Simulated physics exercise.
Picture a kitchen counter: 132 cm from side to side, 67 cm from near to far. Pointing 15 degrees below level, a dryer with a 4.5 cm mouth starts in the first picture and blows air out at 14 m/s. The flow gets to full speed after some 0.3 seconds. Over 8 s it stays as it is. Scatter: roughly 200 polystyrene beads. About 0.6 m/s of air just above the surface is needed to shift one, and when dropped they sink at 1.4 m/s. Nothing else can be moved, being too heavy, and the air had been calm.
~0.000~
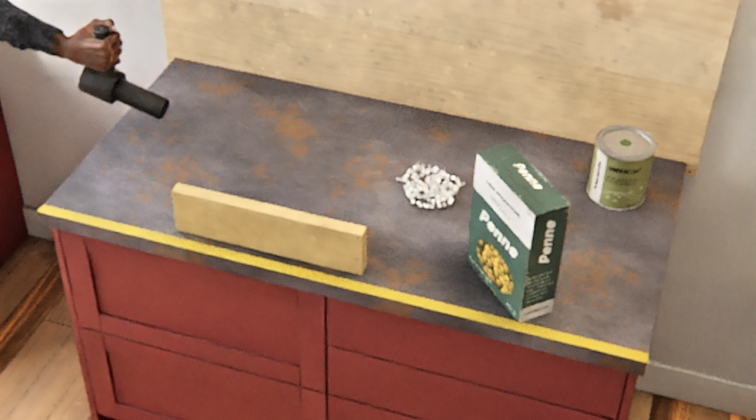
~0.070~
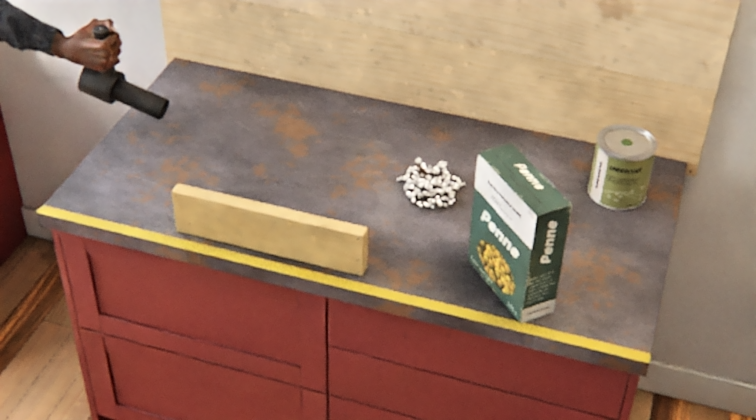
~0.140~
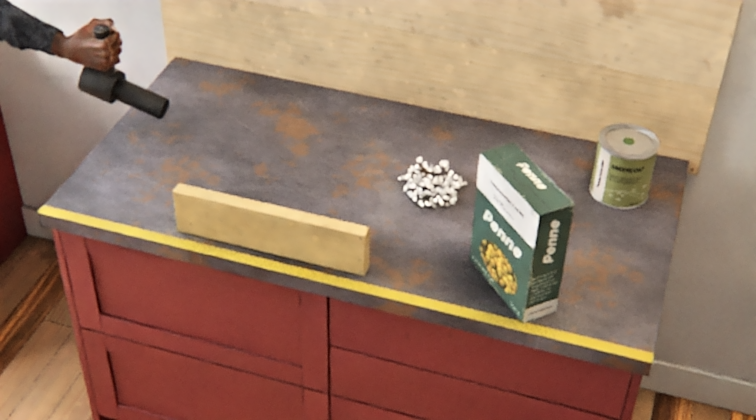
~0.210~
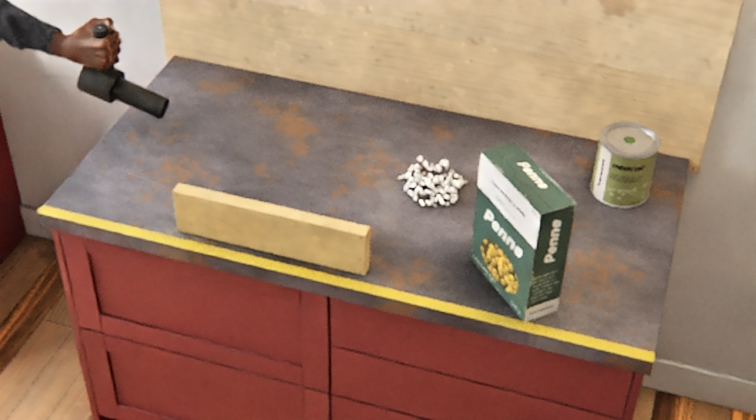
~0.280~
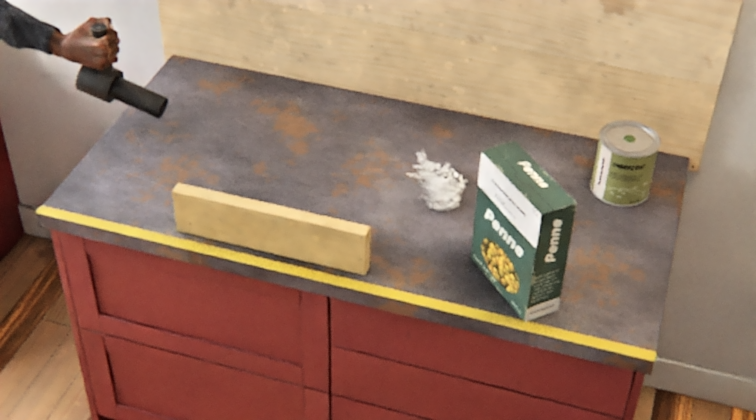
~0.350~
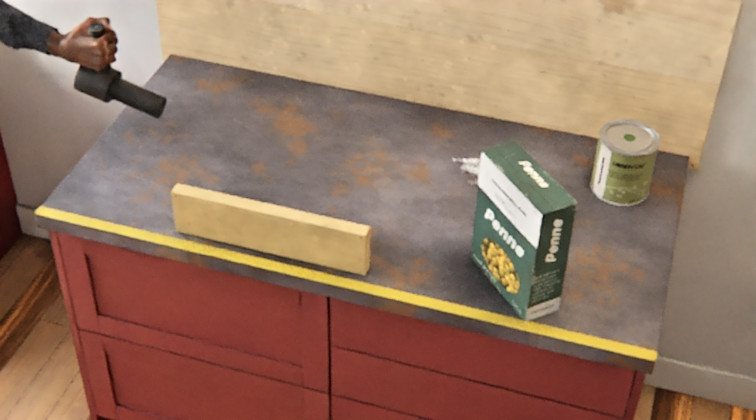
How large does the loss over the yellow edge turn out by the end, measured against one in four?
By the end it is not above one in four.
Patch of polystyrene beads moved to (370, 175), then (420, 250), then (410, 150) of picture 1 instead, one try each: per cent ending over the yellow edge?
Taking the three spots in order, you'd get around 0 percent, 90 percent and 0 percent.
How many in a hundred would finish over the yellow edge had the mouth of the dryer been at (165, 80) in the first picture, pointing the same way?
Then about 0 %.
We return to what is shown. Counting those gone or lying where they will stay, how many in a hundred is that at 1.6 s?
My guess would be around 100 %.
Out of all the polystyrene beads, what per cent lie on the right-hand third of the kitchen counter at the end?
Share at the end: Close to 0 %.
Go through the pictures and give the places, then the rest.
In the first picture, the middle of the polystyrene beads is near (433, 189), none has stirred yet and the mouth of the dryer is at (165, 110).
In the second picture, the middle of the polystyrene beads is near (431, 184), none has stirred yet and the yellow edge is centred on (323, 283).
In the third picture, the middle of the polystyrene beads is near (433, 183), none has stirred yet, the top of a carton is at (526, 177) and the top of a board is at (270, 209).
In the fourth picture, the middle of the polystyrene beads is near (433, 183) and none has stirred yet.
In the fifth picture, the middle of the polystyrene beads is near (439, 183), the farthest in sight from the dryer is at (466, 182) and about 35 % have left their places.
In the sixth picture, the middle of the polystyrene beads is near (512, 194), the farthest in sight from the dryer is at (479, 162) and all have left their places.
After 1.6 s the count stands so, 0 % are over the yellow edge.
After 2.6 s the count stands so, 0 % are over the yellow edge.
After 4.4 s the count stands so, 0 % are over the yellow edge.
After 8.0 s, at the end, 0 % are over the yellow edge.
